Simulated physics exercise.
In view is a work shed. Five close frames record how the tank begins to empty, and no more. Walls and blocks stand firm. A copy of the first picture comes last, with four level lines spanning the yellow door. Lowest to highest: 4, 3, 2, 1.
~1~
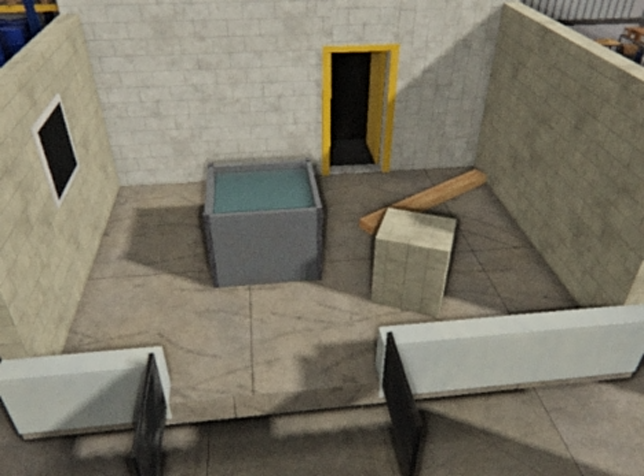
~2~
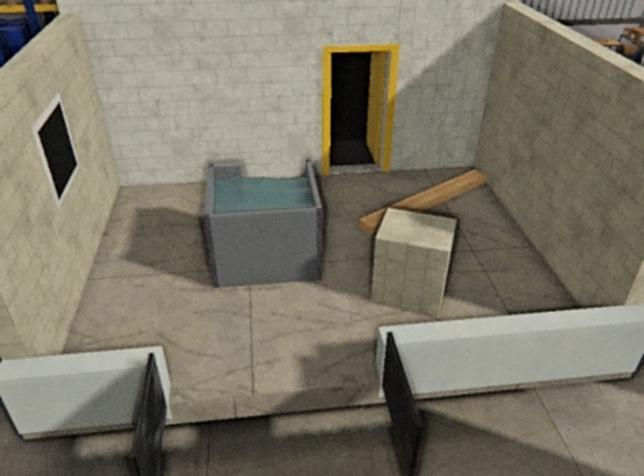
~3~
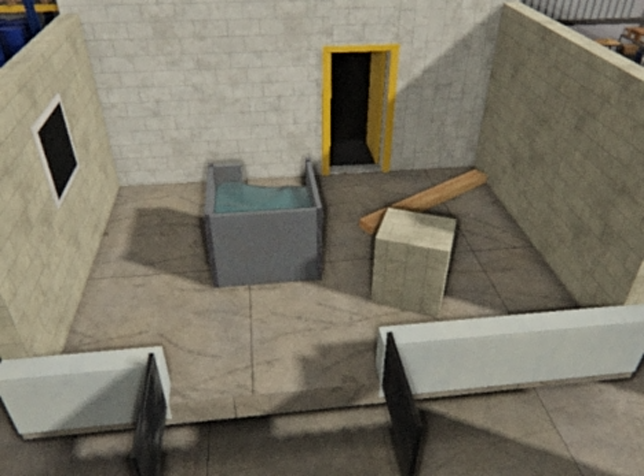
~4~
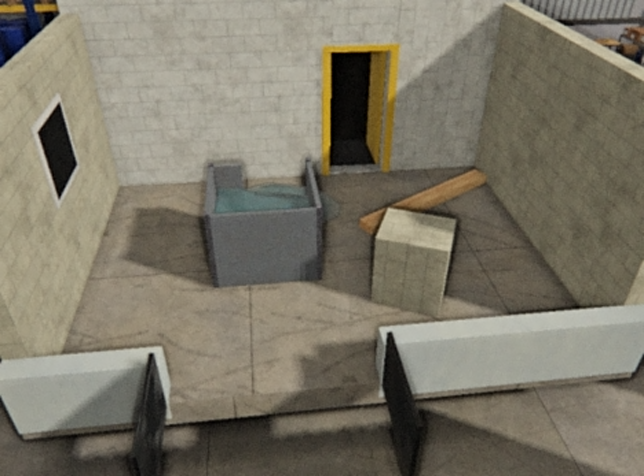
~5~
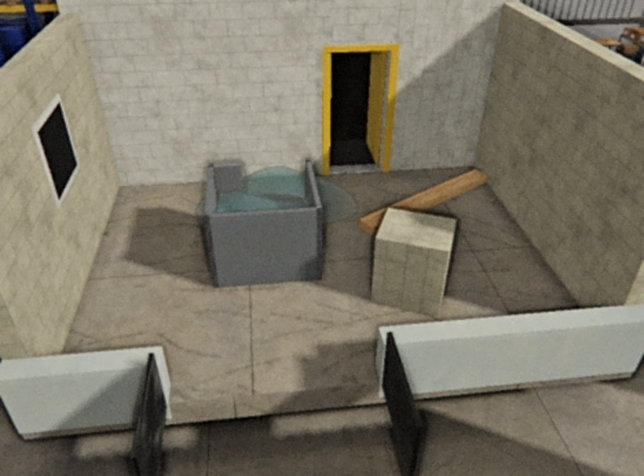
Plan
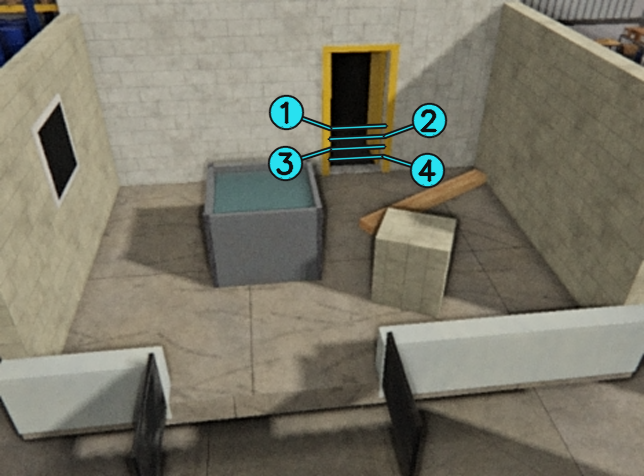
Water lay still in a grey tank in a work shed, then sank and sloped as a gap appeared in the back wall, and spread thinly across the floor behind and to the right.
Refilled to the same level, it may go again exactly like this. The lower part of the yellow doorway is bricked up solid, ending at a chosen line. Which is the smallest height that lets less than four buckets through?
That is mark 4.
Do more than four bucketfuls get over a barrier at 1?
No, that is safe.
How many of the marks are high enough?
All four.
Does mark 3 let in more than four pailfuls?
No.
On the marked copy, 1 at (358, 127); 2 at (357, 137); 3 at (357, 147); 4 at (356, 157); from the bottom up 4, 3, 2, 1.
Choosing 1, nothing gets over.
Choosing 2, nothing gets over.
Choosing 3, nothing gets over.
Choosing 4, a splash gets over, under a bucket.
